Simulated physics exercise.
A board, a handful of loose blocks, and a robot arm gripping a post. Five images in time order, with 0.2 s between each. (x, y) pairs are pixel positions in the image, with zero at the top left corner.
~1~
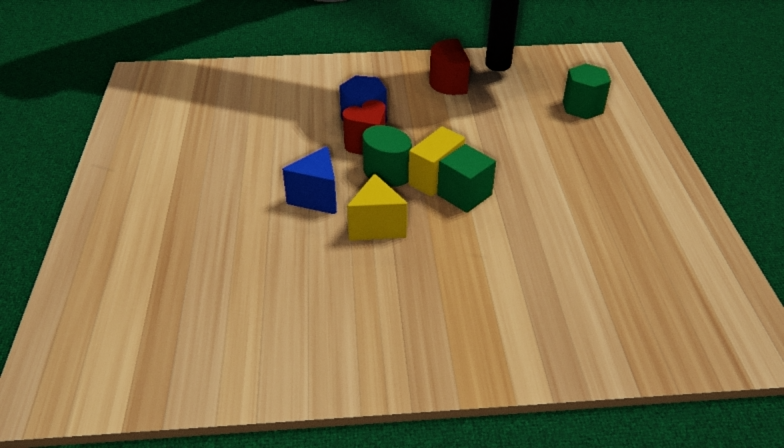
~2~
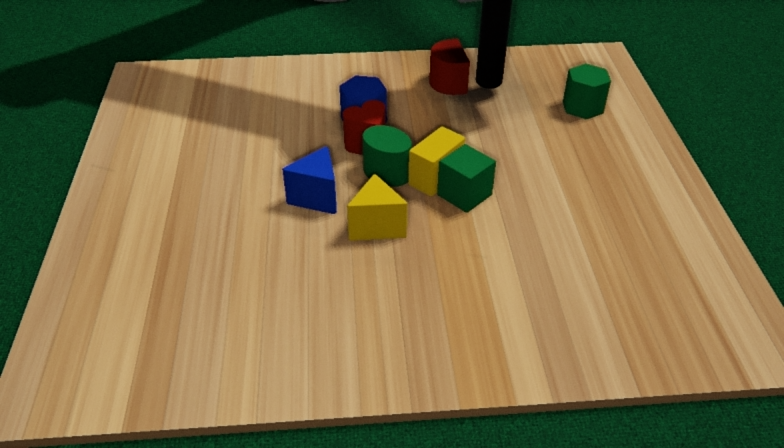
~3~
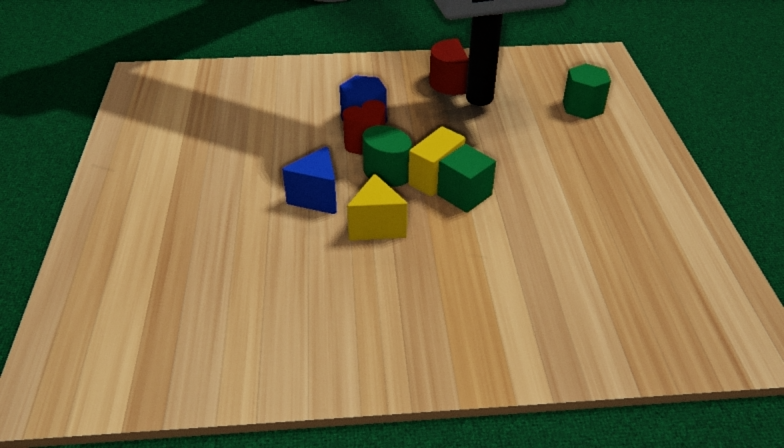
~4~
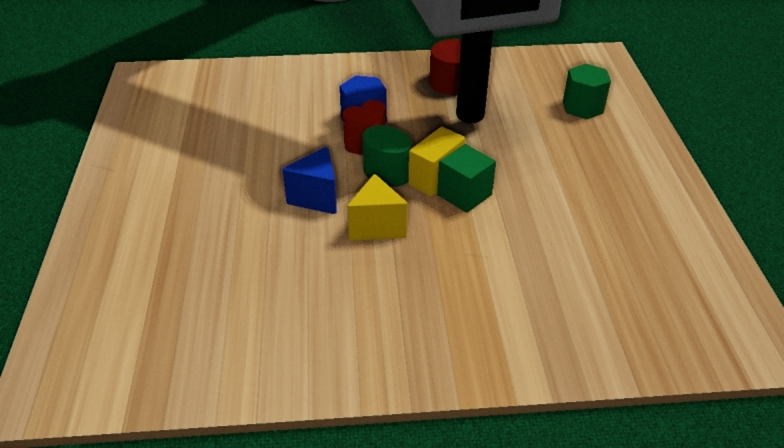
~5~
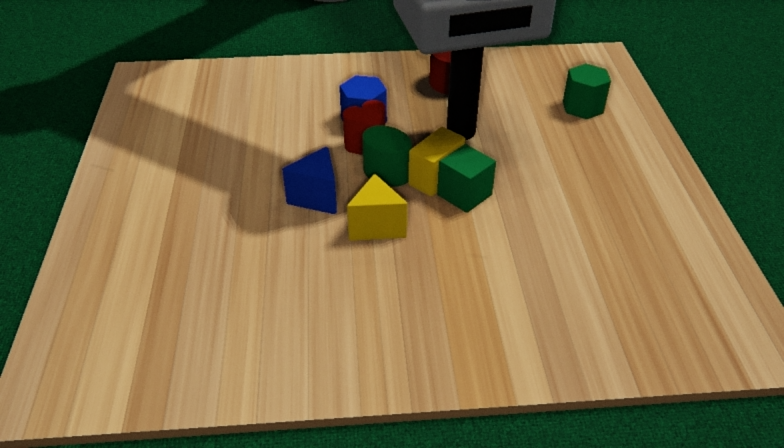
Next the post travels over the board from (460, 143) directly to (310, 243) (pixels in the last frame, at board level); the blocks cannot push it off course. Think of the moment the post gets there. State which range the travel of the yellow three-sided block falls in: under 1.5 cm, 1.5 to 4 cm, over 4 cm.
Net shift: 1.5 to 4 cm.
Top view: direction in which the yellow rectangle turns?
It is turned anticlockwise.
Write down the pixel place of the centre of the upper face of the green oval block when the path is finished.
By then it is at (351, 146).
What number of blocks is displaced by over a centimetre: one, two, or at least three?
It should be three or more.
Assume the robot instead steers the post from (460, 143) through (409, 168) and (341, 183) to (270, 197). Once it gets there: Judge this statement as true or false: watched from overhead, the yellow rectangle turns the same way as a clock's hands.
False
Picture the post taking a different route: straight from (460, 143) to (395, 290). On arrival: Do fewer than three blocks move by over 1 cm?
No, that is not how it ends up.
What follows on the original path. One third of the way, post at (415, 163); green oval block at (377, 141), turned 15° clockwise; yellow rectangle at (420, 166), turned 35° anticlockwise.
Two thirds of the way, post at (364, 197); yellow three-sided block at (374, 201), turned 25° anticlockwise; green oval block at (351, 146), turned 75° clockwise; yellow rectangle at (414, 181), turned 85° anticlockwise.
At the end, post at (309, 233); blue three-sided block at (309, 165); yellow three-sided block at (367, 209), turned 75° anticlockwise; green oval block at (351, 146), turned 75° clockwise; yellow rectangle at (414, 181), turned 85° anticlockwise.
